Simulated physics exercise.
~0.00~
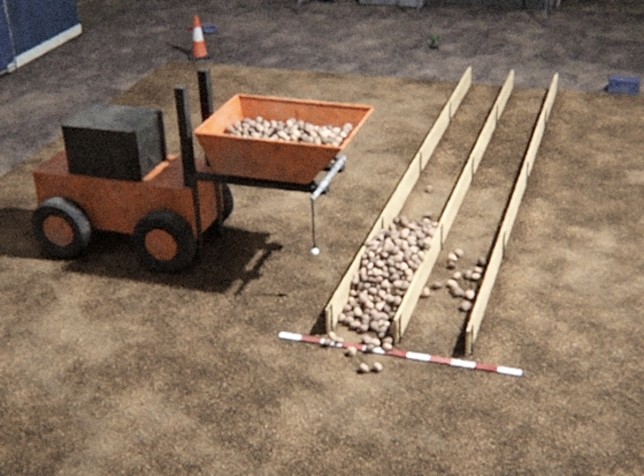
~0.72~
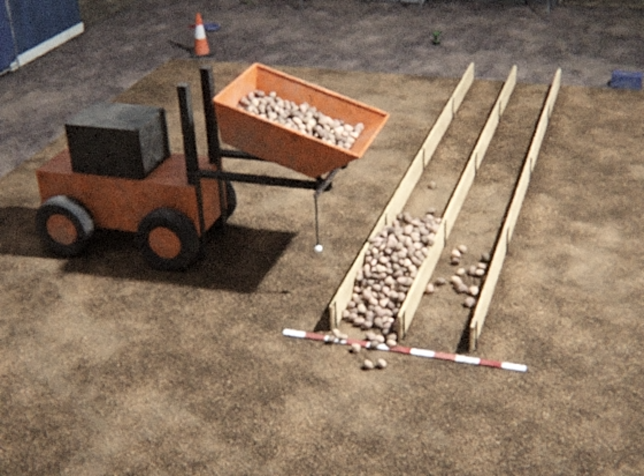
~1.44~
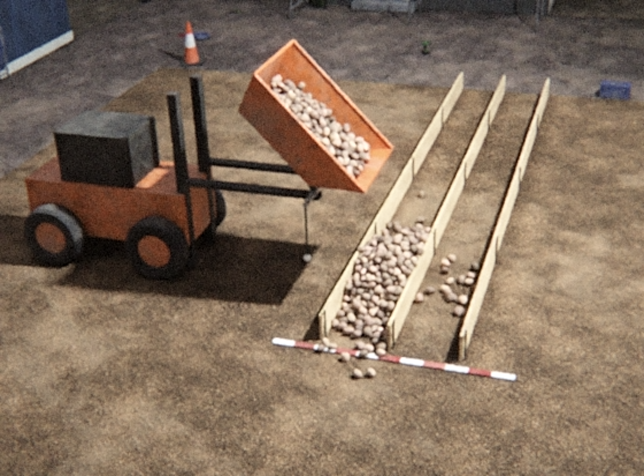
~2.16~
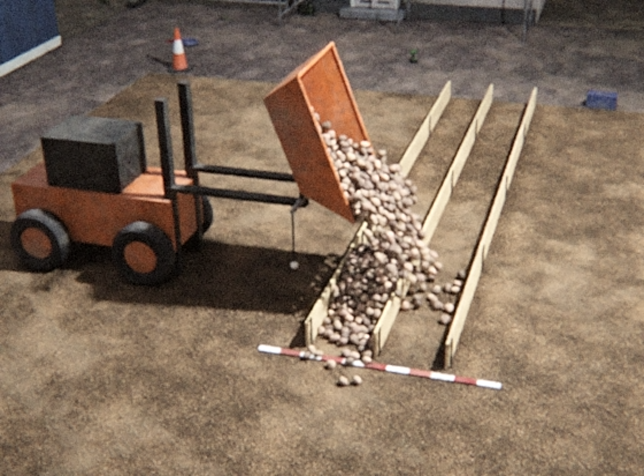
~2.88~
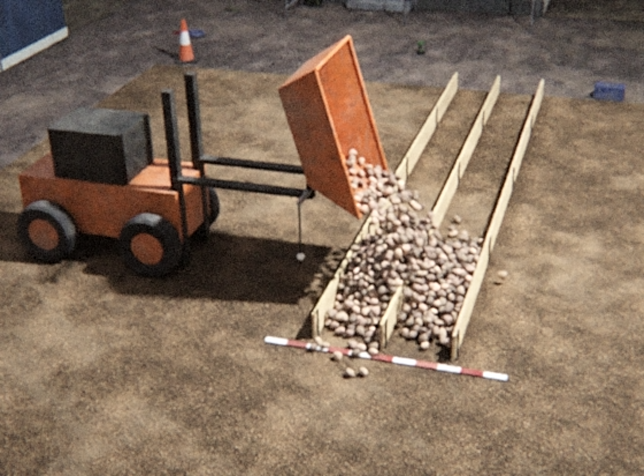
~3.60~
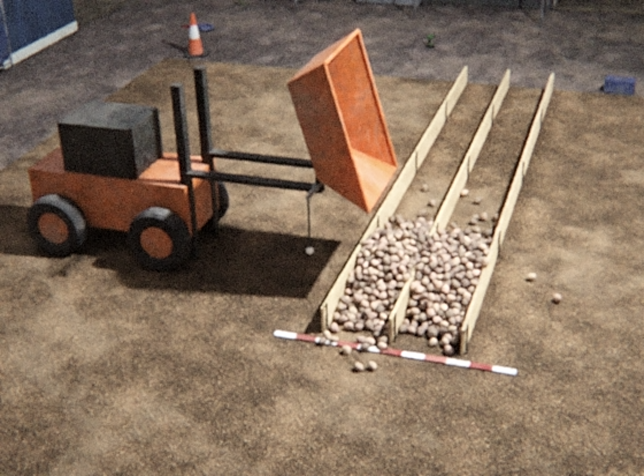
On bare ground, a forklift tips its orange skip, spilling stones across both plank-lined bays.
